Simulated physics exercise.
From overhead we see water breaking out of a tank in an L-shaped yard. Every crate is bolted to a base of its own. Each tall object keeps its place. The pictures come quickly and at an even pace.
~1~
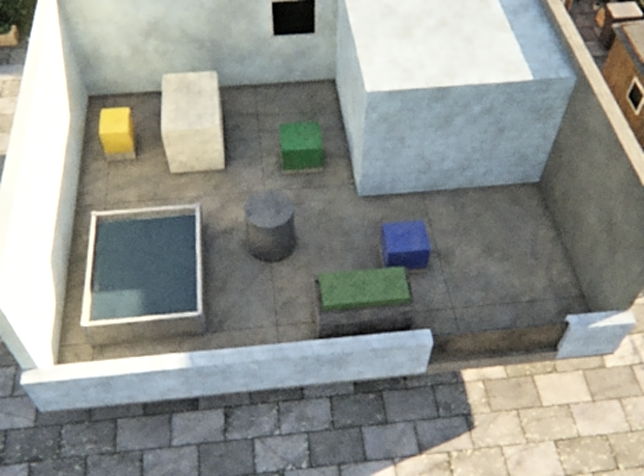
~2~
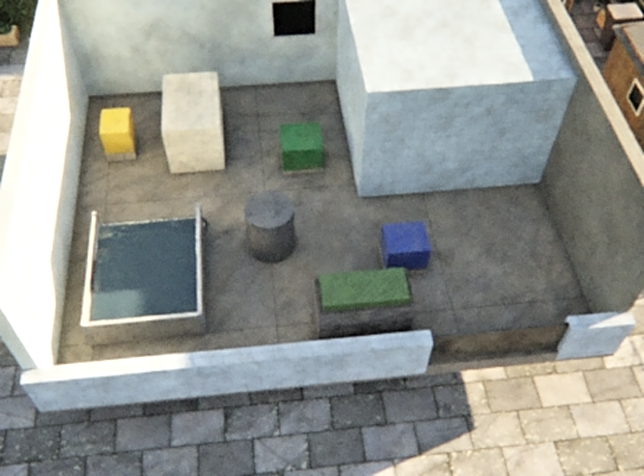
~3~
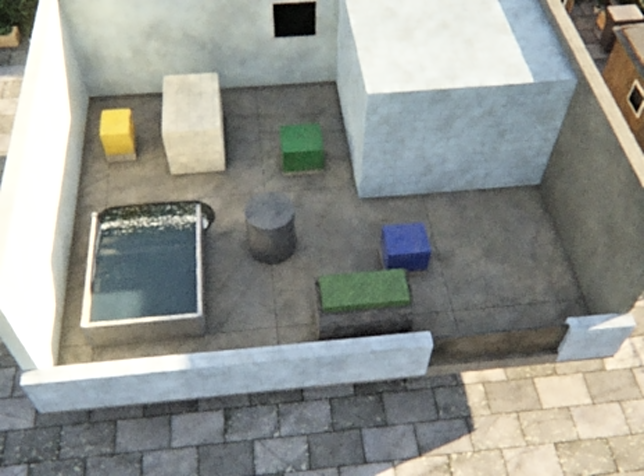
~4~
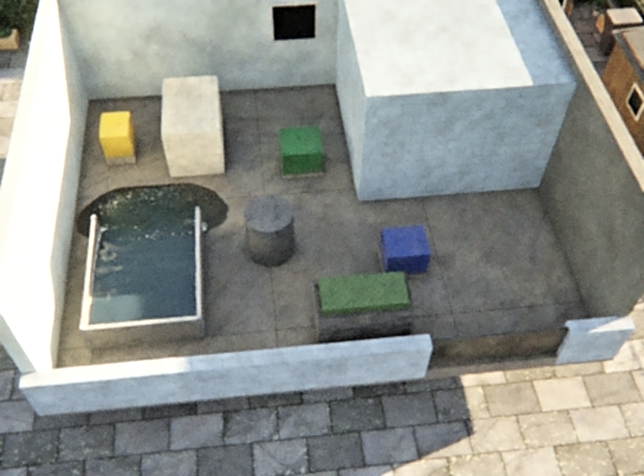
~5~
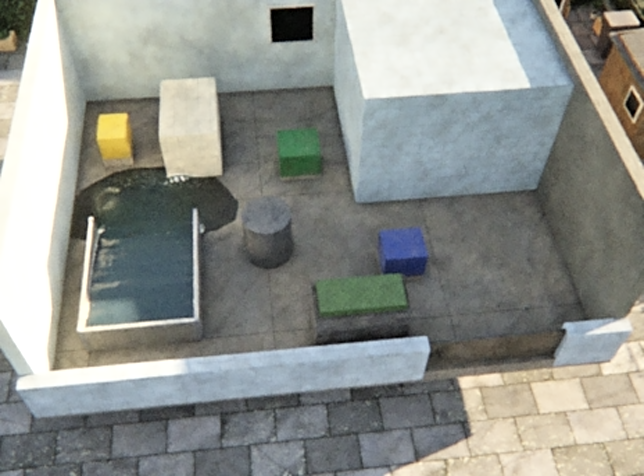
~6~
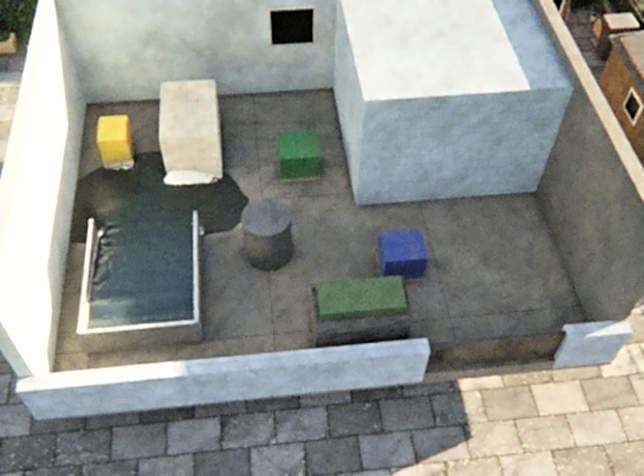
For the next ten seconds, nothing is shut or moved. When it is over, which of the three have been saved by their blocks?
My prediction: I expect the green crate to be touched by the water, I expect the blue crate to stay untouched, I expect the yellow crate to be touched by the water.
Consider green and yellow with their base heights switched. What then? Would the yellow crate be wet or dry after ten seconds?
I'd expect the yellow to be swamped.
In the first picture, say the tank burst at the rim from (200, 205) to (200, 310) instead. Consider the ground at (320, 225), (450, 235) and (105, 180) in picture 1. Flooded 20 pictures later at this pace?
Taken in turn, that's reached, not reached, and finally not reached.
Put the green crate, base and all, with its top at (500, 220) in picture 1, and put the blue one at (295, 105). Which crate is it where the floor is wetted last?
Green-painted one.
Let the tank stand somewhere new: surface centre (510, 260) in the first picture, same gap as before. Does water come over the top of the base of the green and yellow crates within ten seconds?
For the green crate, it is missed; for the yellow crate, it is missed.
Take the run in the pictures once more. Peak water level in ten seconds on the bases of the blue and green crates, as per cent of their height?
In order: 80% and 190%.
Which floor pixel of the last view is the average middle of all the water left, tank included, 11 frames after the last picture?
At about (152, 208).
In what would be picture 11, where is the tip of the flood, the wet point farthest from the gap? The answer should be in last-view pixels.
The front should reach about (130, 102).
A moment on, water covers 20 % of the floor; the green crate water round its plinth, the blue crate not reached, the yellow crate water round its plinth.
Next, water covers 30 % of the floor; the green crate water round its plinth, the blue crate not reached, the yellow crate water round its plinth.
Then, water covers 45 % of the floor; the green crate water round its plinth, the blue crate water round its plinth, the yellow crate water round its plinth.
Later, water covers 60 % of the floor; the green crate water round its plinth, the blue crate water round its plinth, the yellow crate water round its plinth.
In the end, water covers 85 % of the floor; the green crate was topped, the blue crate stayed above the water, the yellow crate was topped.
